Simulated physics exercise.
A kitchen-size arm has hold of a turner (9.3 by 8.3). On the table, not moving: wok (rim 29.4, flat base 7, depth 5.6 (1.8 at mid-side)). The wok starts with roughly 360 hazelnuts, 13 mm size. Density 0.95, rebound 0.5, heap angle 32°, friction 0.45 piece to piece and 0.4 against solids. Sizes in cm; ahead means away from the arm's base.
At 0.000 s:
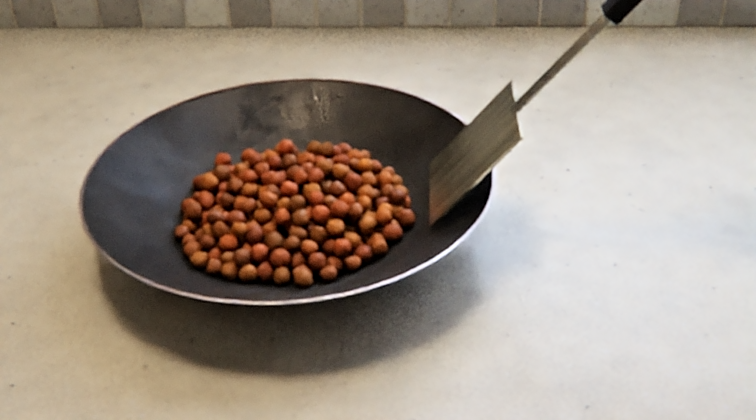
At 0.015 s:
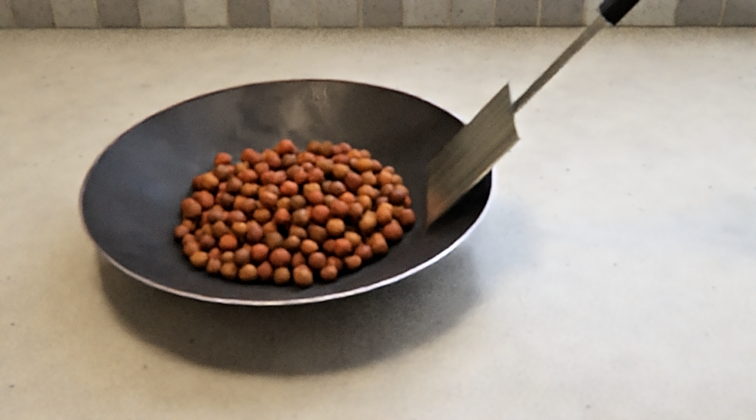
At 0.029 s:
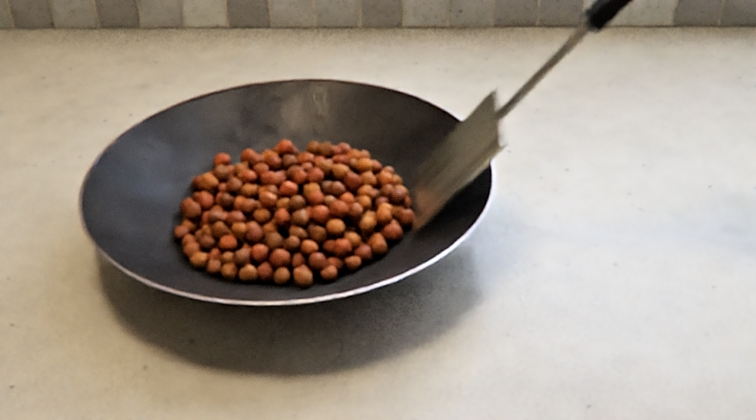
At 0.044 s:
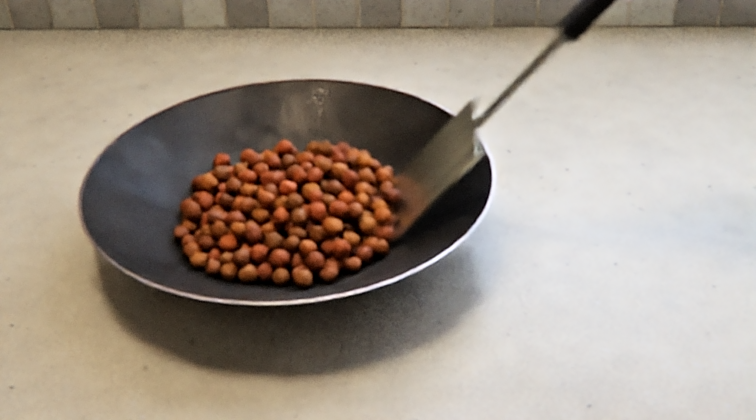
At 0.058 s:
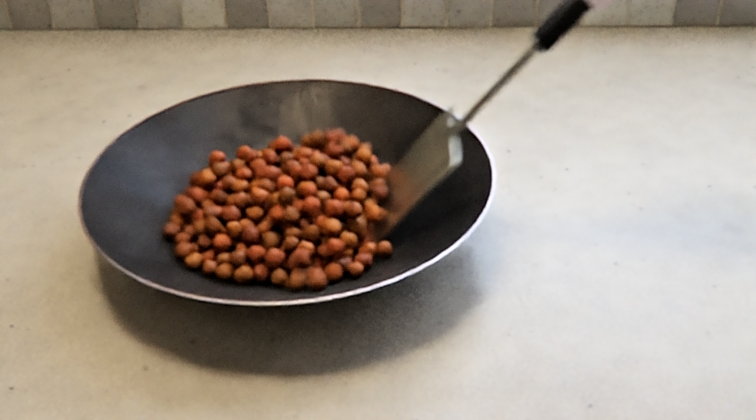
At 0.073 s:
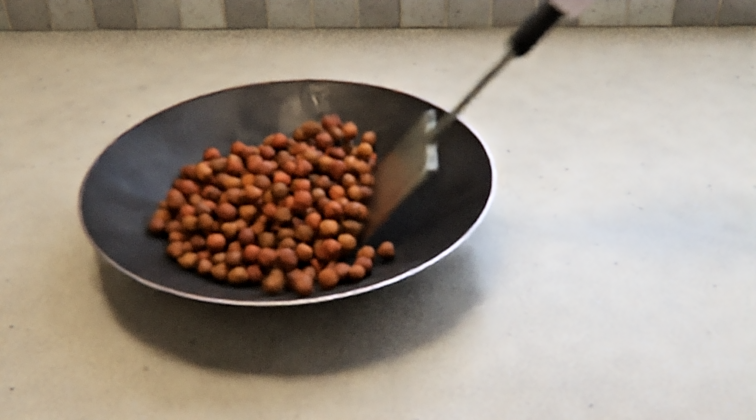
Reddish-brown hazelnuts in a dark wok shifting left and bunching up as a metal turner slides in from the right side.
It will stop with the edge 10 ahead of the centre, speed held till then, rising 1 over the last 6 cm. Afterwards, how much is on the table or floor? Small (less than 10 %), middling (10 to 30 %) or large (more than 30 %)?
Answer: Large; more than 30 % of the hazelnuts finish on the table or floor.
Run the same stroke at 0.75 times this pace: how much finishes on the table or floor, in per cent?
About 40 per cent.
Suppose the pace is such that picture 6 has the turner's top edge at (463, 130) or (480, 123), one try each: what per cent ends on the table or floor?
Some 35 and 25 per cent.
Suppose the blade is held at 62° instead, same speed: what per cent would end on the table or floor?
Then about 55 per cent.
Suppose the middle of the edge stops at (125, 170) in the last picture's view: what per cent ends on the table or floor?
Some 60 per cent.
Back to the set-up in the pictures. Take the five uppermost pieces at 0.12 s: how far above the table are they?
About 7 cm.
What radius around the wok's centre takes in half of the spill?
Some 34 cm.
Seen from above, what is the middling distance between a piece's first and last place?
Some 19 cm.
After 0.12 s, sloping 51°, highest piece 8 above the table; 356 in the wok, 1 on the blade or in flight.
After 0.16 s, sloping 51°, highest piece 9 above the table; 351 in the wok, 6 on the blade or in flight.
After 0.38 s, sloping 51°, highest piece 11 above the table; 157 in the wok, 143 on the table or floor, 57 on the blade or in flight.
After 1.43 s, sloping 51°, highest piece 4 above the table; 201 on the table or floor, 156 in the wok.
In the end, 201 on the table or floor, 156 in the wok. That is 56 % on the table or floor.
